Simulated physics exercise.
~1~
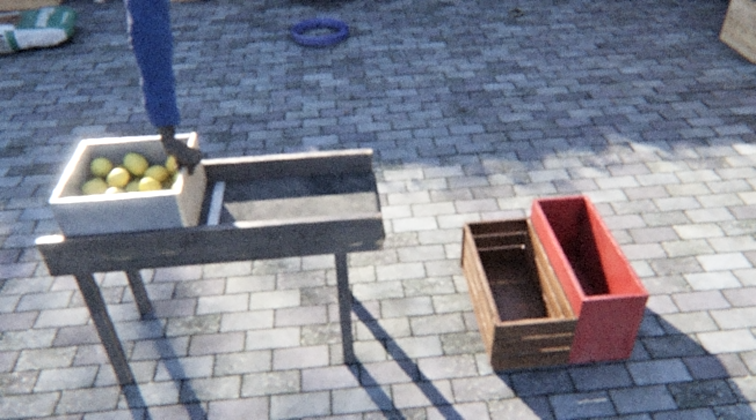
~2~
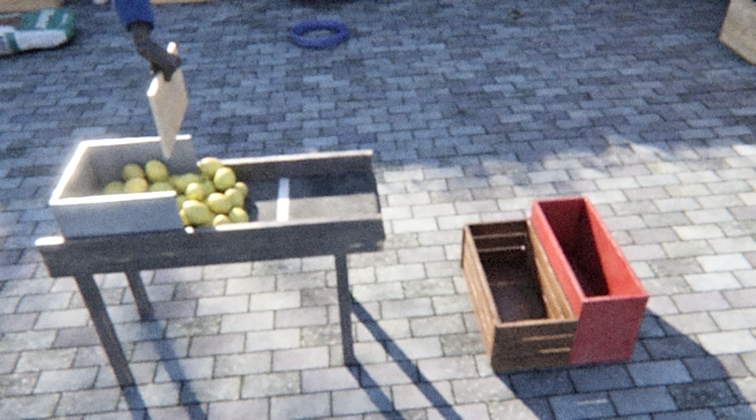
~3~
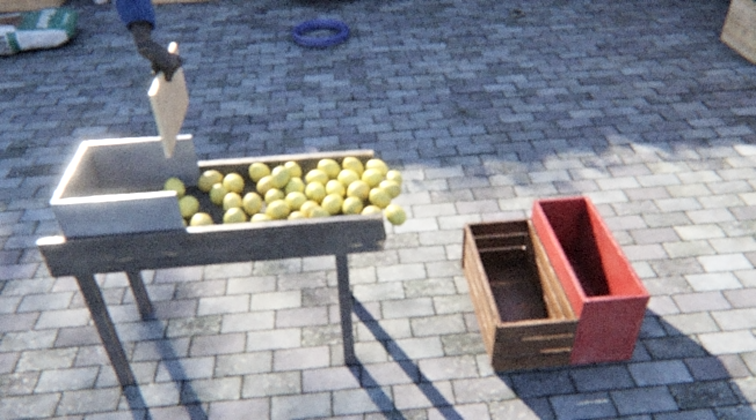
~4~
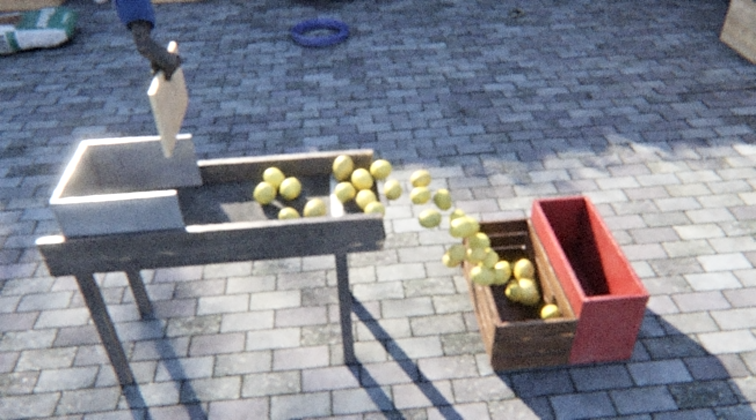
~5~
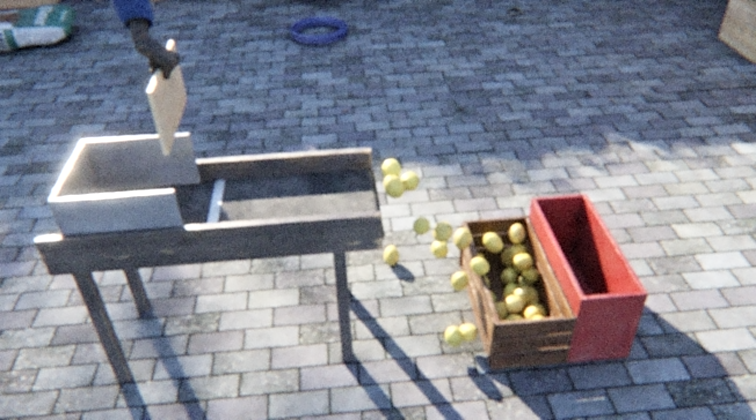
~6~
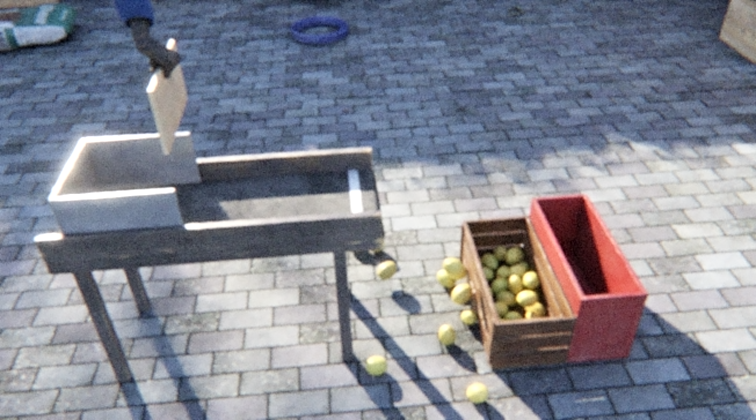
Lemons ride right off the belt, most landing in the wooden box, others falling short.
